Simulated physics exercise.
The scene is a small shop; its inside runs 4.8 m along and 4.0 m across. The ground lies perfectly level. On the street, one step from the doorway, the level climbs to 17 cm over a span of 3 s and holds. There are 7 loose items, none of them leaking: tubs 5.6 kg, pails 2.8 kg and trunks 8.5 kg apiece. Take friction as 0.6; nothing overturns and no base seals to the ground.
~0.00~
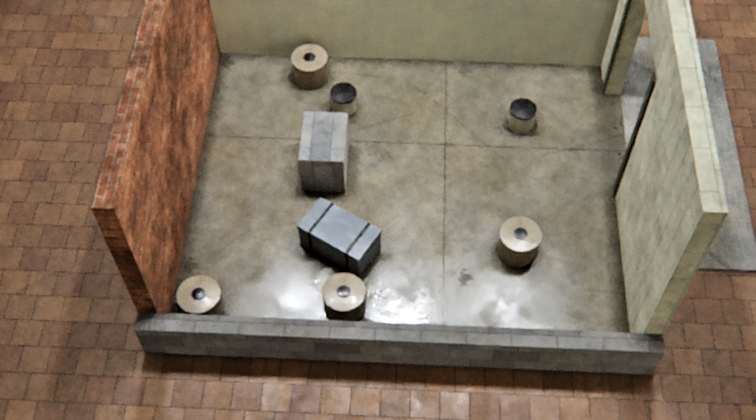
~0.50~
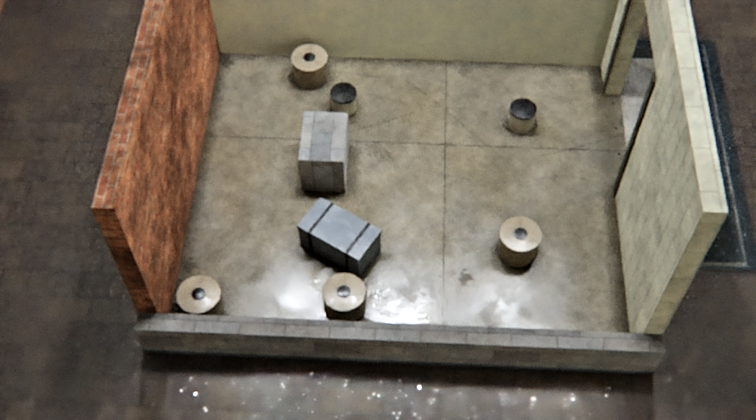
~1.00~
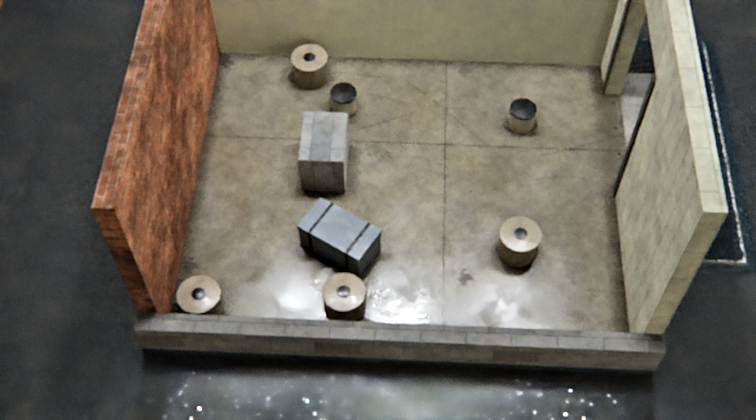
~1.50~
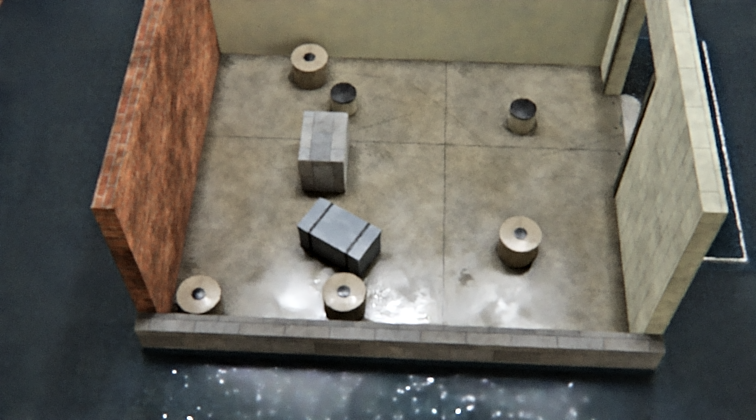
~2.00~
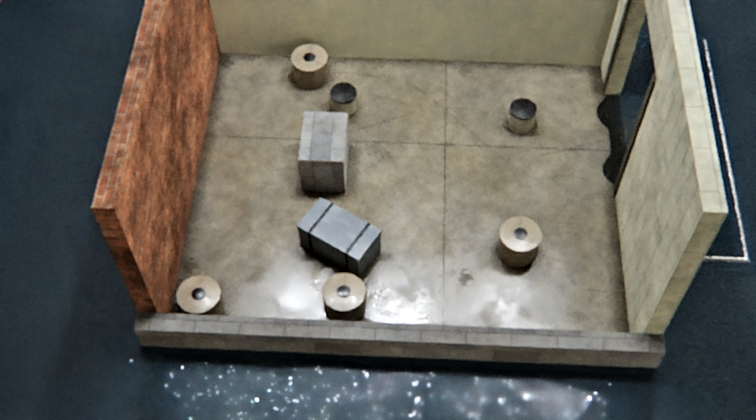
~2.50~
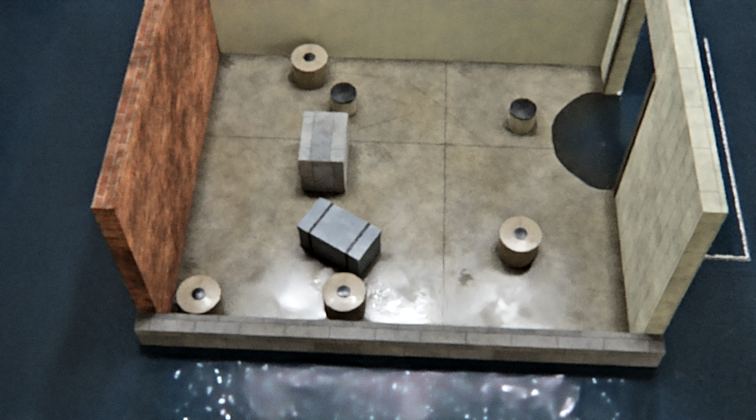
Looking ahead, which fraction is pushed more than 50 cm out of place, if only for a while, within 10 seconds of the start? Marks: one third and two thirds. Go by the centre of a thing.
The portion should come out one third up to two thirds.
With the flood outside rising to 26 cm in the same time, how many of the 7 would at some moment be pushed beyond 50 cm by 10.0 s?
5.
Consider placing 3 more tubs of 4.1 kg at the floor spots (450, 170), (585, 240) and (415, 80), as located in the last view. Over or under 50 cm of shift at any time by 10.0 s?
Taking them in the given order: Greater, then smaller, then greater.
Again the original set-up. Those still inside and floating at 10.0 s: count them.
6 of them.
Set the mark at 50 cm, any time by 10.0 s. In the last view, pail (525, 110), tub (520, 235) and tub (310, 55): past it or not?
Taking them in that order, the first is beyond the limit, the second within the limit and the third beyond the limit.
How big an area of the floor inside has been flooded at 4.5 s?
About 7.5 m2 is covered.
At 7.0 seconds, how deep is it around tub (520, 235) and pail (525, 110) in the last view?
Depth approx. 2 cm / 6 cm.
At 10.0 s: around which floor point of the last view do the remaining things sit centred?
Near (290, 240).
After 3.5 s 0 of 7 are over 50 cm from their spots; 0 afloat.
After 4.5 s 1 of 7 are over 50 cm from their spots; 0 afloat.
After 7.0 s 4 of 7 are over 50 cm from their spots; 3 afloat.
After 10.0 s 4 of 7 are over 50 cm from their spots, and 4 have been at some point; 6 afloat.
